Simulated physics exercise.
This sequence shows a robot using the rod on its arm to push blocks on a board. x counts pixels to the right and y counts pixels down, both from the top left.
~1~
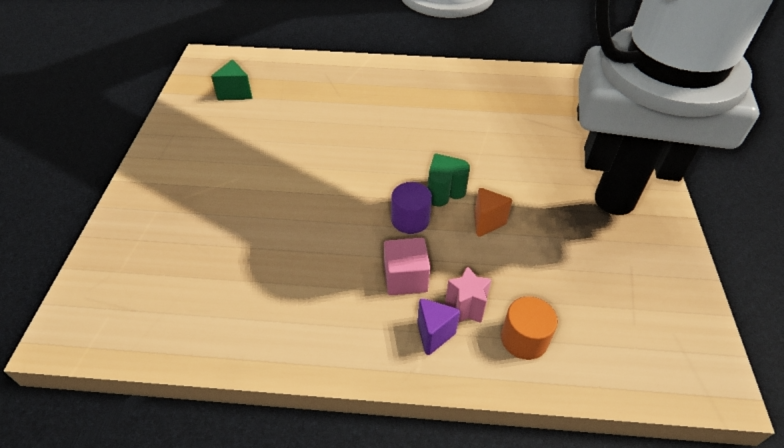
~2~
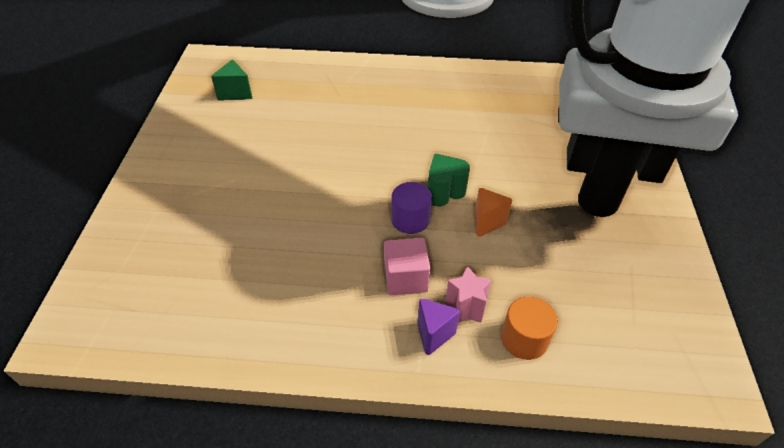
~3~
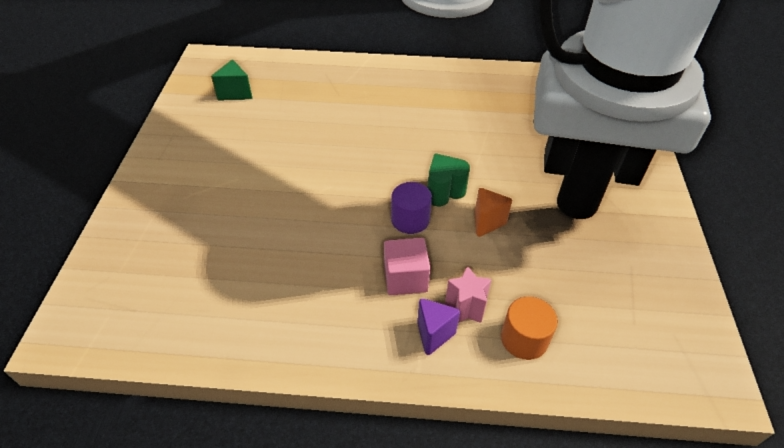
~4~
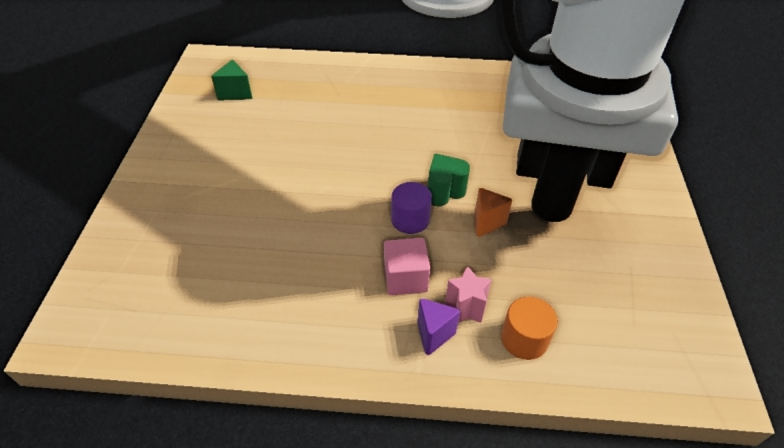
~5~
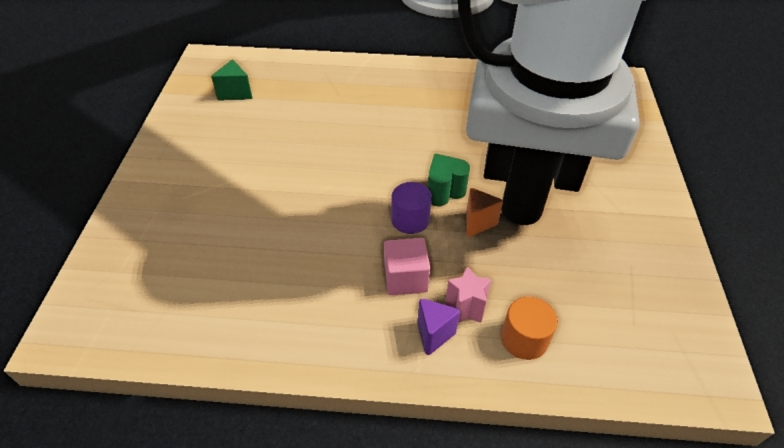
A robot arm moves left across the board and nudges the orange three-sided block slightly left.
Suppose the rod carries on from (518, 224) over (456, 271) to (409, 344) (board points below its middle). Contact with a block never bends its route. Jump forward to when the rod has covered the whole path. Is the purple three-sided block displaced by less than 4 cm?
It seems so.
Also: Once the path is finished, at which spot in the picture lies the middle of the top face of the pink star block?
The middle of its upper face should be somewhere near (467, 309).
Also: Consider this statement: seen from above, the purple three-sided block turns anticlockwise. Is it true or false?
It is true.
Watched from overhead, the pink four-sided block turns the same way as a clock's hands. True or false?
This is true.
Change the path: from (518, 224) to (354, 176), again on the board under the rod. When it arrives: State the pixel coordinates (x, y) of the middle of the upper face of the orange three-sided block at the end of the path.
My best guess is (431, 198).
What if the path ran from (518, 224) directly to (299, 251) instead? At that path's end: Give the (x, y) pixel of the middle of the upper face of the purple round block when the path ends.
By then it is at (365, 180).
The first path, step by step. One third of the way, rod (479, 242); orange three-sided block (459, 205), turned 95° clockwise.
Two thirds of the way, rod (441, 281); pink four-sided block (399, 258), turned 25° clockwise; purple three-sided block (436, 317), turned 15° clockwise; pink star block (470, 301), turned 50° anticlockwise; orange three-sided block (459, 205), turned 95° clockwise.
At the end, rod (410, 333); pink four-sided block (397, 259), turned 35° clockwise; purple three-sided block (436, 351), turned 65° anticlockwise; pink star block (467, 309), turned 100° anticlockwise; orange three-sided block (459, 205), turned 95° clockwise.
